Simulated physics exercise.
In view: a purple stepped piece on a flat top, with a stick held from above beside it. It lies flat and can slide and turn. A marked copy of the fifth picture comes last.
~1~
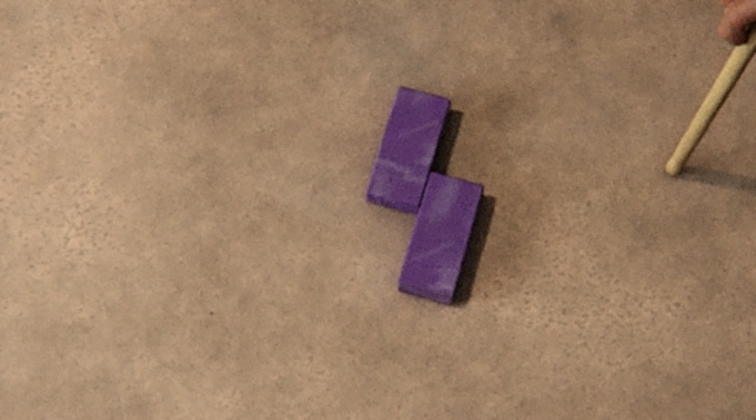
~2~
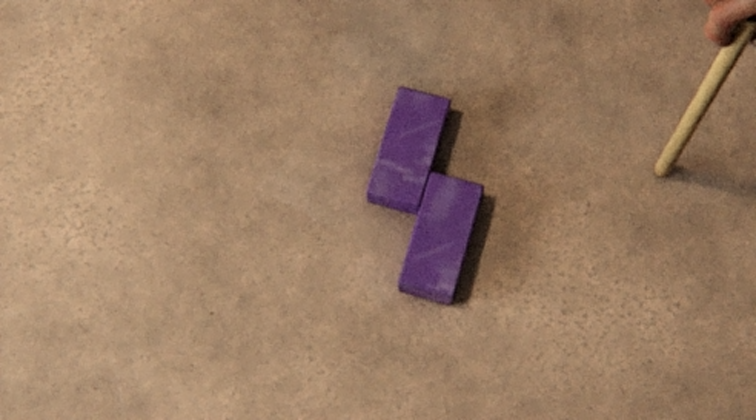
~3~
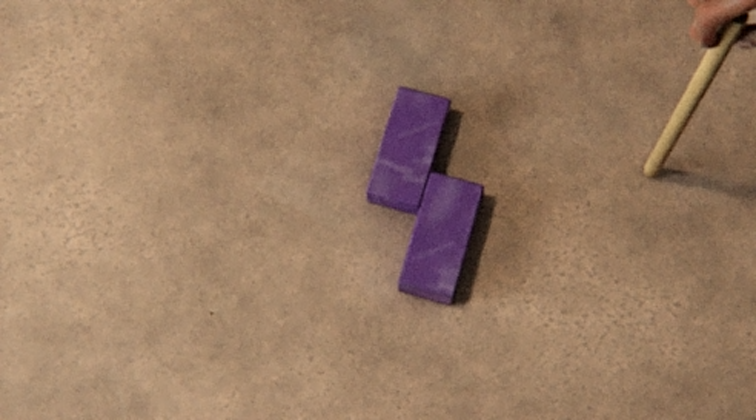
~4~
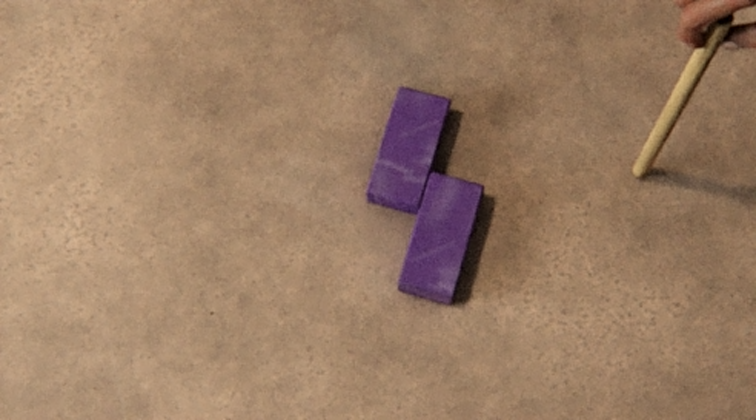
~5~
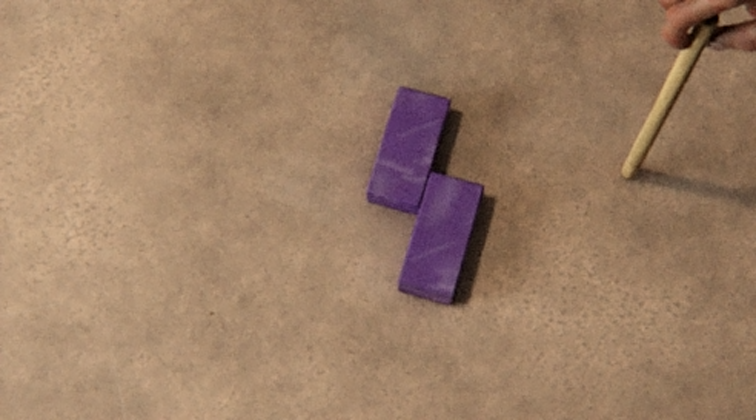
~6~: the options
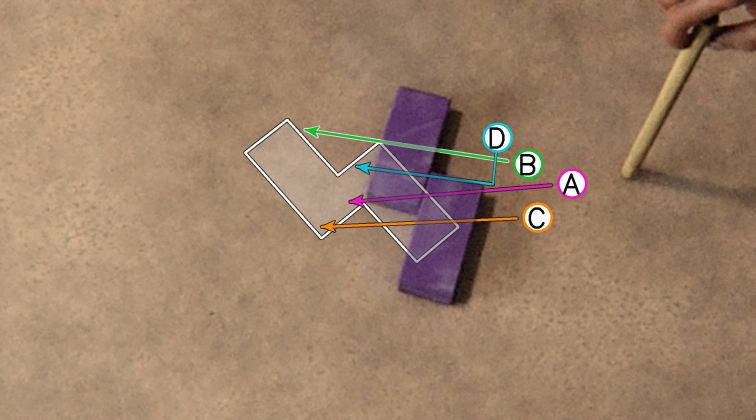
At first, a purple stepped piece lies flat on a mottled brown surface, with a hand at the upper right holding a pale wooden stick from above. The hand then moves the stick a short way left in small, steady shifts, while the purple piece stays still and untouched.
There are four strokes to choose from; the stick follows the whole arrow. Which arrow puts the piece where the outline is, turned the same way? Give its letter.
Stroke B.
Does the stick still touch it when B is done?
Yes.
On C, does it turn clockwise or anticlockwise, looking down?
On that stroke, clockwise.
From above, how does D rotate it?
On that stroke, anticlockwise.
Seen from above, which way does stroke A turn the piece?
It turns anticlockwise.
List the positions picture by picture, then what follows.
In the first frame, purple stepped piece (409, 145).
In the second frame, purple stepped piece (409, 145).
In the third frame, purple stepped piece (409, 145).
In the fourth frame, purple stepped piece (409, 145).
In the fifth frame, purple stepped piece (409, 145).
On the copy, A from (551, 185) to (350, 202); B from (508, 161) to (306, 130); C from (517, 218) to (322, 227); D from (493, 184) to (357, 167).
On B. First, foot of the stick (434, 150), piece (397, 146).
Then, foot of the stick (359, 139), piece (332, 154).
Finally, foot of the stick (306, 131), piece (304, 171); it fills the outline.
By contrast, A leaves the piece out of the outline, at (313, 181); C leaves the piece out of the outline, at (358, 116); D leaves the piece out of the outline, at (319, 156).
